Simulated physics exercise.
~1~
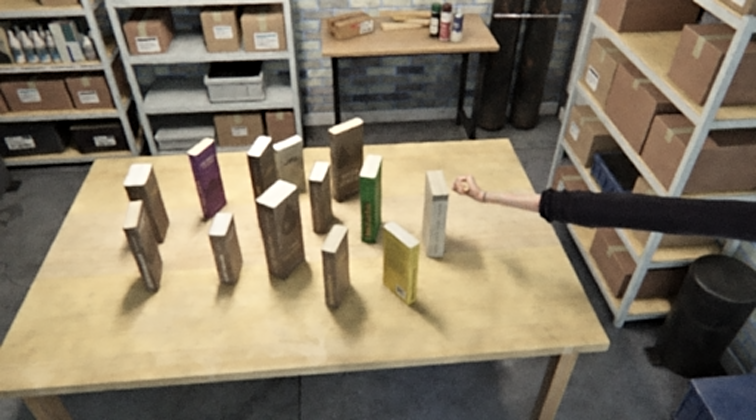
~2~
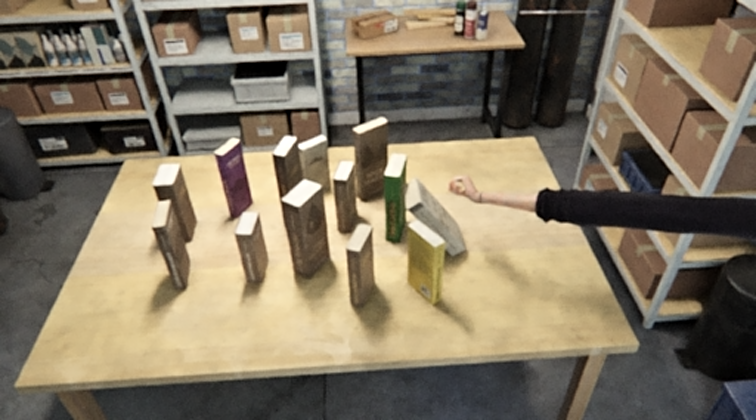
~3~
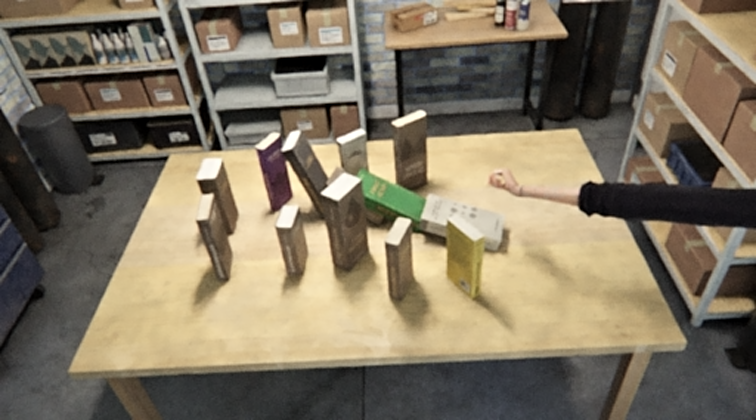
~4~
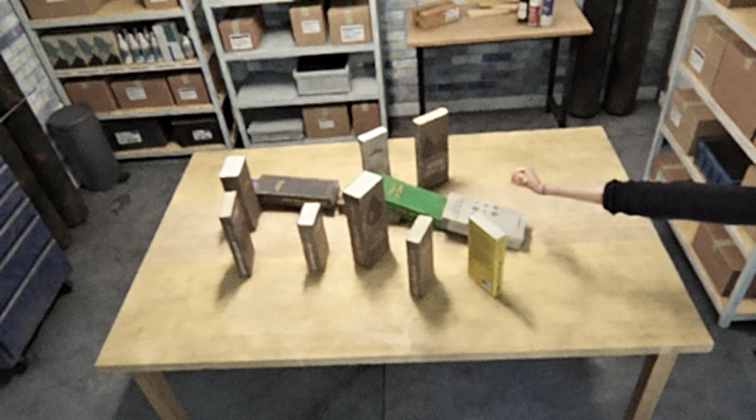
A hand in a dark sleeve reaches in from the right beside a pale grey book, one of many thick books standing on end on a wooden table. The grey book tips left toward the green one, and soon both lie toppled, overlapping. Farther left, a dark brown book leans over toward the purple book, which is still upright. By the end the purple book is down too, largely hidden behind the fallen brown one. The yellow book and several brown ones remain standing, while the hand hovers at the right.
